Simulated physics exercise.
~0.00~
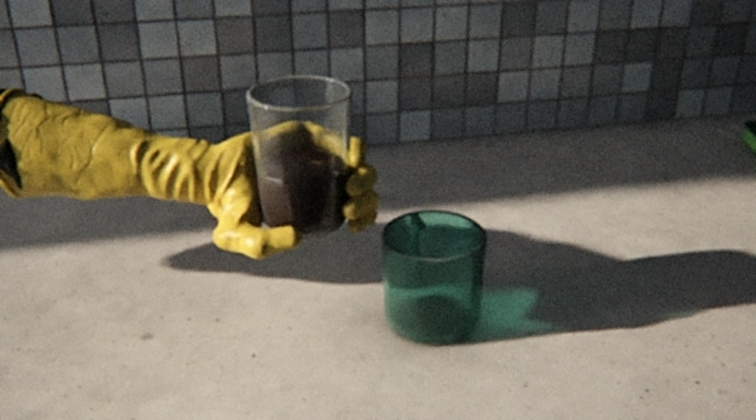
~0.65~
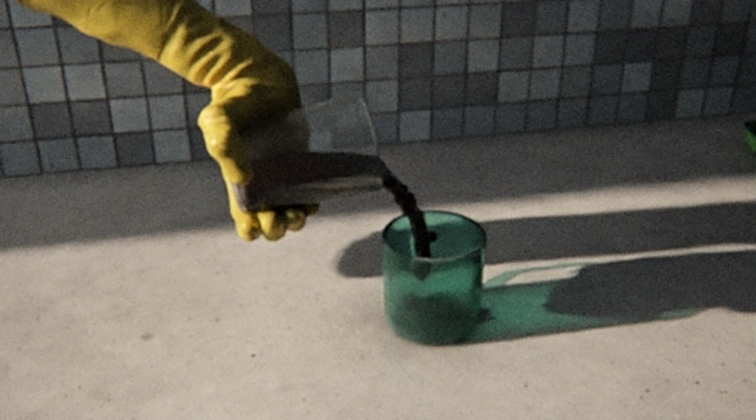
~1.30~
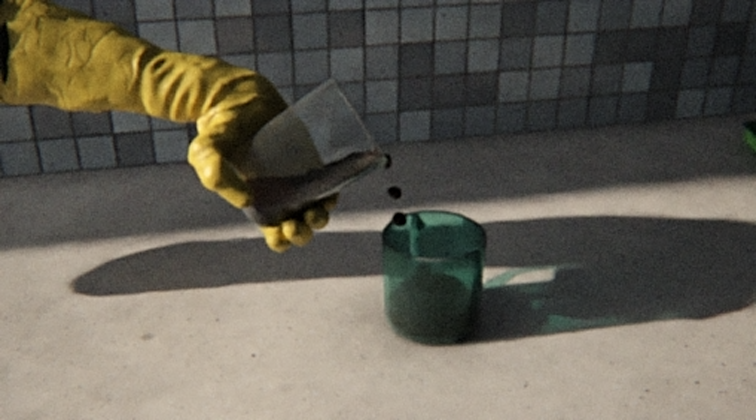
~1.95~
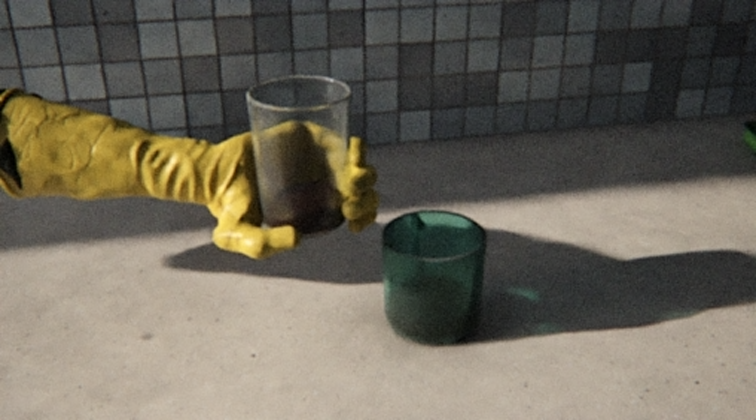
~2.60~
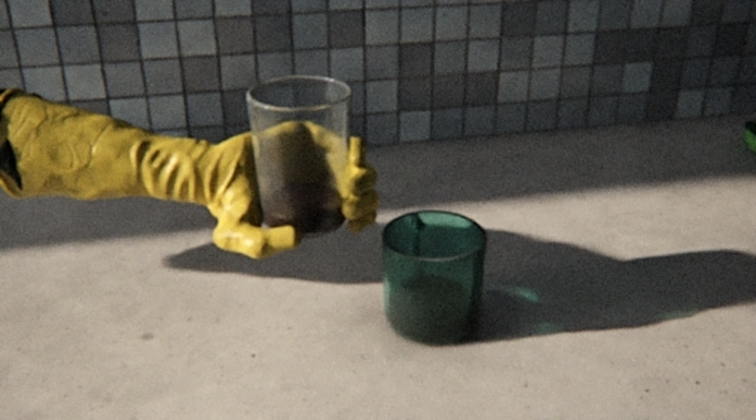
At the start, a hand in a yellow glove holds a clear drinking glass partly filled with dark coffee, up and to the left of a green see-through mug on a pale worktop. The hand tips the glass steeply to the right, and a dark stream runs over its rim into the mug. As the glass begins to tilt back, the stream thins to a few falling drops. The hand then brings the glass upright again. It ends held still beside the mug with a little coffee left inside, while the mug looks darker than before.
